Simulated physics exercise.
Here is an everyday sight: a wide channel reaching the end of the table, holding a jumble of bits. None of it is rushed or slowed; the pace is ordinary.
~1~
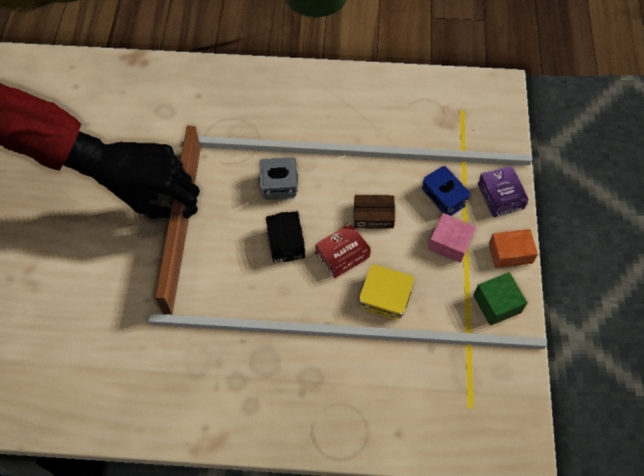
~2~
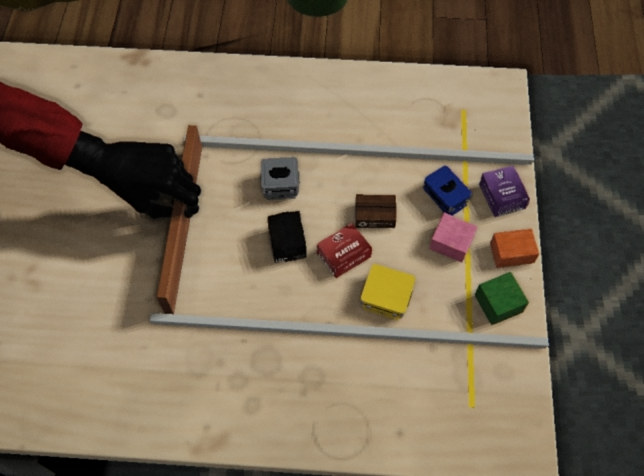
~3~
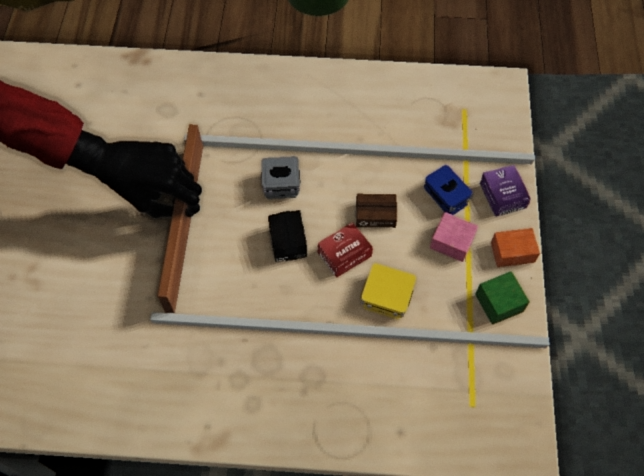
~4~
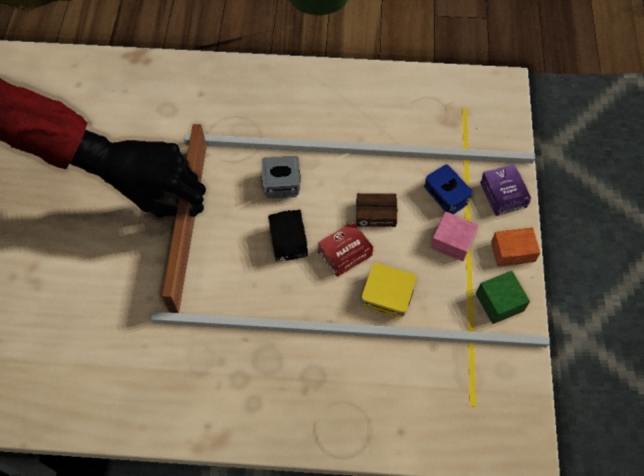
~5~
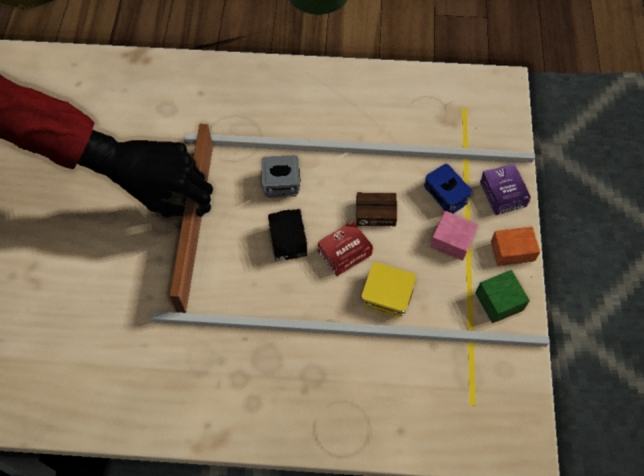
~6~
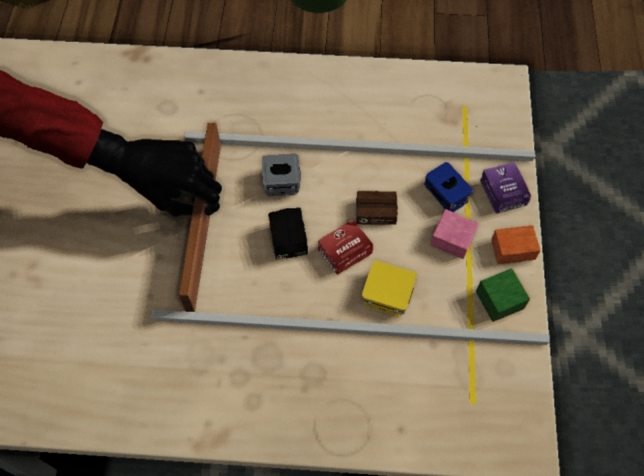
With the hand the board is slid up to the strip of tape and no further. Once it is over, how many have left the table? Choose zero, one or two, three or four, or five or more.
Three or four of them have left the table.
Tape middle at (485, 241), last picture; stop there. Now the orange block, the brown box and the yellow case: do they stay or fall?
In order, the orange block goes off the edge, then the brown box keeps its spot, then the yellow case keeps its spot.
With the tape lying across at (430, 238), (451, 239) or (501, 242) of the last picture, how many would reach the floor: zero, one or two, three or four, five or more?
Taking the three places in turn, it would be either one or two; 1 or 2; 5 or more.
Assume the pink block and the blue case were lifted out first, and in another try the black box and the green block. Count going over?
Try 1: 1; try 2: 2.
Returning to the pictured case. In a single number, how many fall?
Result: A total of 3.
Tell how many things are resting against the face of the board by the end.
That makes 3.
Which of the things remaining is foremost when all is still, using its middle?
Green block ends nearest.
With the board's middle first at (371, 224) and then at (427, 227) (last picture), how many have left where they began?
In order, the tallies are 6 and 9.
A little later, none off yet; orange block at rest near (515, 245); purple box at rest near (505, 188); green block at rest near (502, 295).
Next, none off yet; orange block at rest near (518, 245); purple box at rest near (505, 188); green block at rest near (502, 295).
When it is over, the number that fall off is three or four; down, pink block, purple box and orange block.
